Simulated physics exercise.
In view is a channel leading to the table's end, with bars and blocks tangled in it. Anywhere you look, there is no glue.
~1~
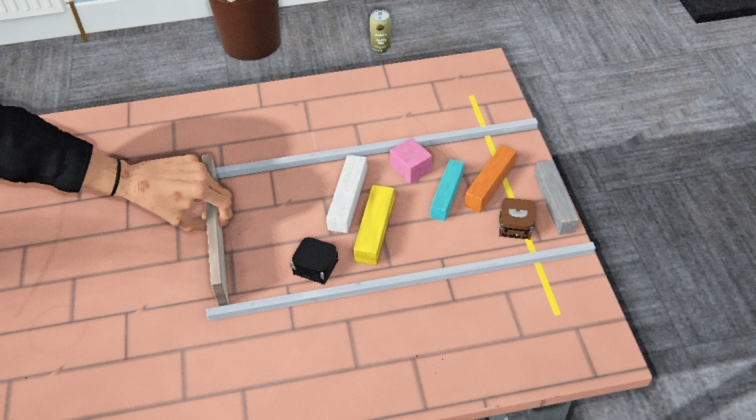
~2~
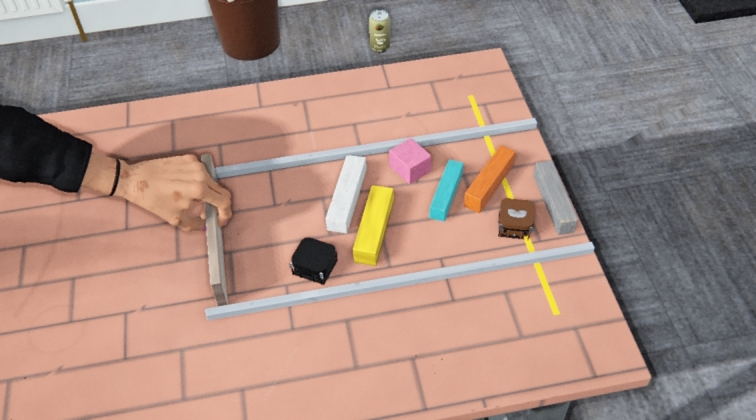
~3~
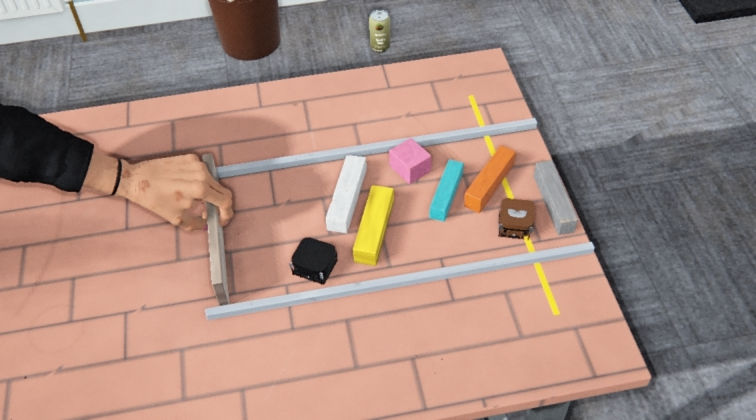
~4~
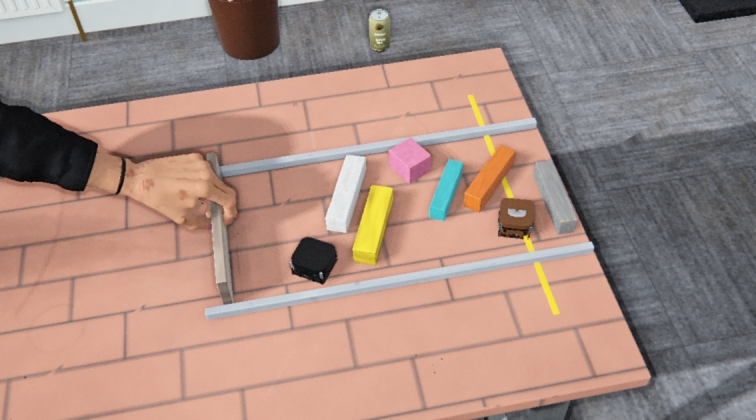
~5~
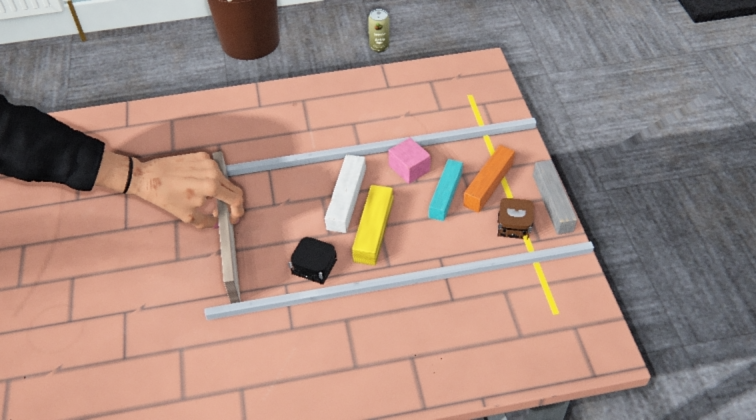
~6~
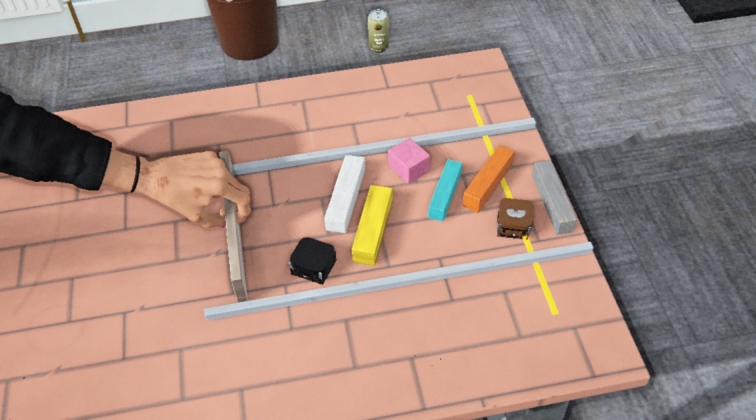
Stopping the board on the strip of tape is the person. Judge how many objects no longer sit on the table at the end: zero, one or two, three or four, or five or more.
You'd see three or four pieces leave the end and fall.
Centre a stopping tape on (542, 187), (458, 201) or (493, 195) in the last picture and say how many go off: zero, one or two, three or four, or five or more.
The three counts come out as at least five, none and either three or four.
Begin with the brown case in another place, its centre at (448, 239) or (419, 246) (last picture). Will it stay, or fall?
It ends up down from the first place and ends up down from the second.
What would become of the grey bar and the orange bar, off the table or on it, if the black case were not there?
The grey bar goes over; the orange bar falls.
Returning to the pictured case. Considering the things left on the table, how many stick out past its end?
The total would be 1.
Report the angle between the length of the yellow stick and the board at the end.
The angle is some 15°.
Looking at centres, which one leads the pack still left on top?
Answer - the yellow stick.
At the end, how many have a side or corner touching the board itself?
Count: 2.
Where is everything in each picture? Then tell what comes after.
The first frame shows grey bar (556, 197); brown case (517, 219); orange bar (491, 178); board (215, 228); tape (510, 193).
The second frame shows brown case (516, 219); yellow stick (374, 225).
The third frame shows orange bar (490, 179); turquoise bar (447, 190).
The fourth frame shows grey bar (555, 197); white bar (347, 193).
The fifth frame shows brown case (515, 219); black case (314, 260).
The sixth frame shows grey bar (554, 197); brown case (515, 219); orange bar (489, 178); board (233, 224); tape (508, 192).
Early on, none off yet; grey bar at rest near (554, 197); brown case at rest near (515, 219); orange bar at rest near (489, 178).
A while later, none off yet; grey bar at rest near (554, 197); brown case travelled a little near (526, 222); orange bar travelled a little near (509, 177).
Finally, the number that fall off is three or four; lost, turquoise bar, orange bar, brown case and grey bar.
